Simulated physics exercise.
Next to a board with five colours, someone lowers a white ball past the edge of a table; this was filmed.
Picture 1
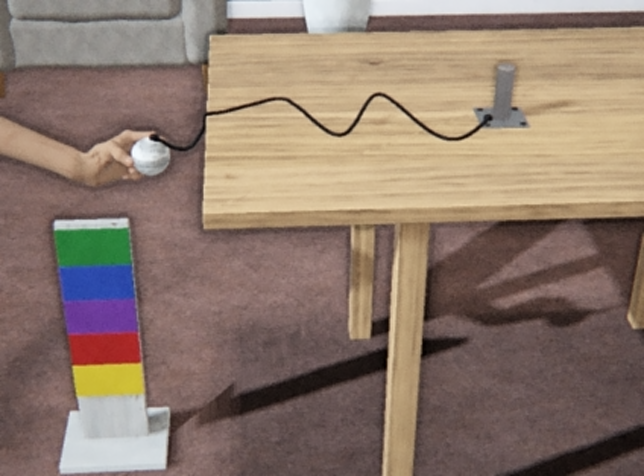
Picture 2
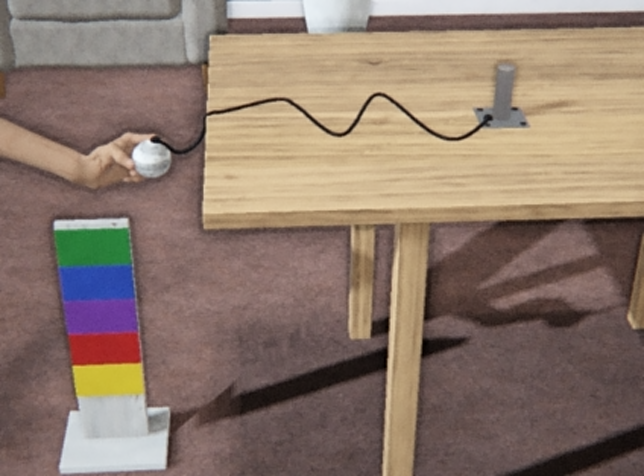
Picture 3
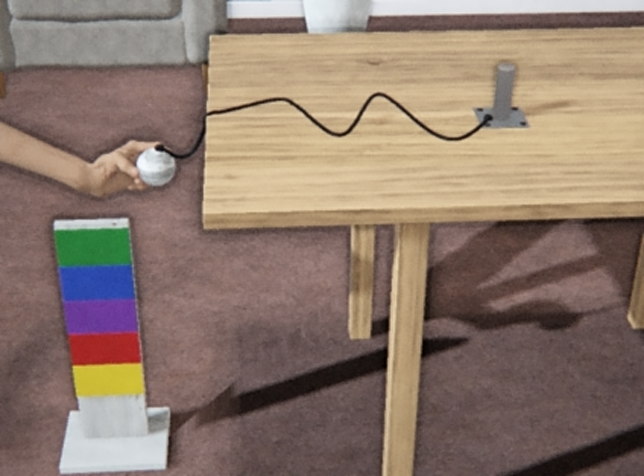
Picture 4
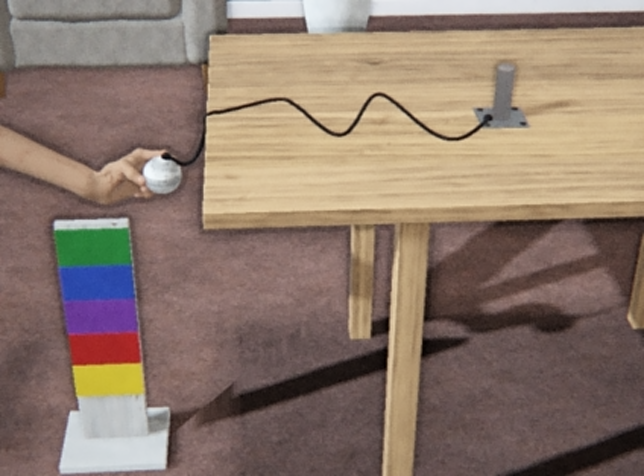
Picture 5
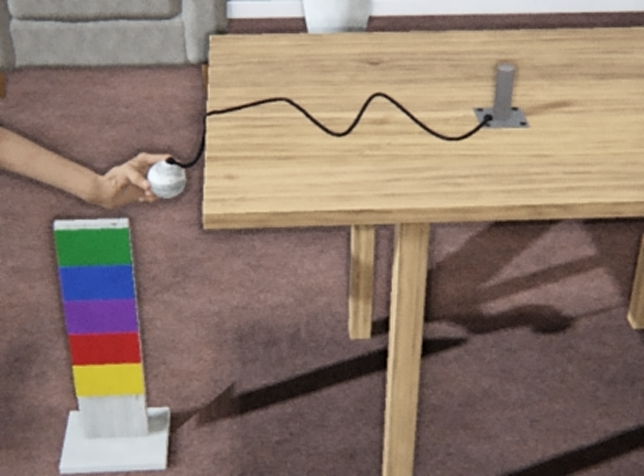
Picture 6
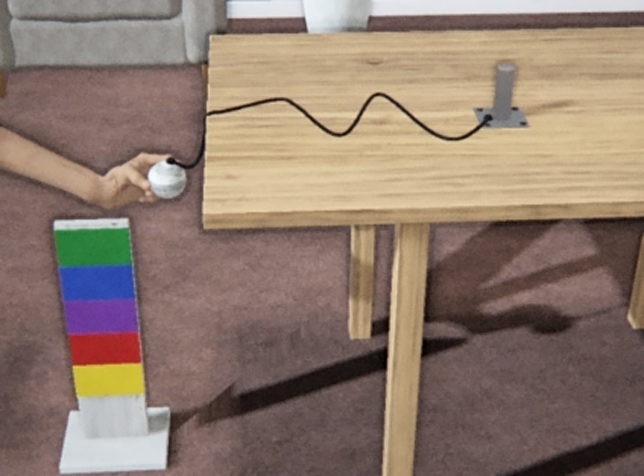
A hand holding a white ball on a black cord moves slightly down and right beside a wooden table, then stays still.
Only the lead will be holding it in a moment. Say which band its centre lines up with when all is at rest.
It lines up with yellow.
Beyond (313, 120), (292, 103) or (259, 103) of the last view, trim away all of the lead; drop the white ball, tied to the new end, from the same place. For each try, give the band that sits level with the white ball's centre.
Try by try, the answer is none, it hangs higher; green; blue.
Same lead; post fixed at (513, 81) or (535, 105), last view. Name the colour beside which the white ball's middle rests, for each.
Taking the two spots in turn: Red, then red.
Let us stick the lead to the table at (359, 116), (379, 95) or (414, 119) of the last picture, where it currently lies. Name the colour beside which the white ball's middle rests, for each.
Blue, then purple, then red.
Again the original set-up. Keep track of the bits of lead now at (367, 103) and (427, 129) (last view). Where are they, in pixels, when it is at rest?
The first one ends up at (265, 119) and the second one at (388, 118).
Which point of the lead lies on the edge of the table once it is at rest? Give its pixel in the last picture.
Pixel (352, 128).
A little later, ball near (203, 371); level with yellow.
Next, ball near (229, 374); level with yellow.
When it is over, ball near (221, 376); level with yellow. At yellow.
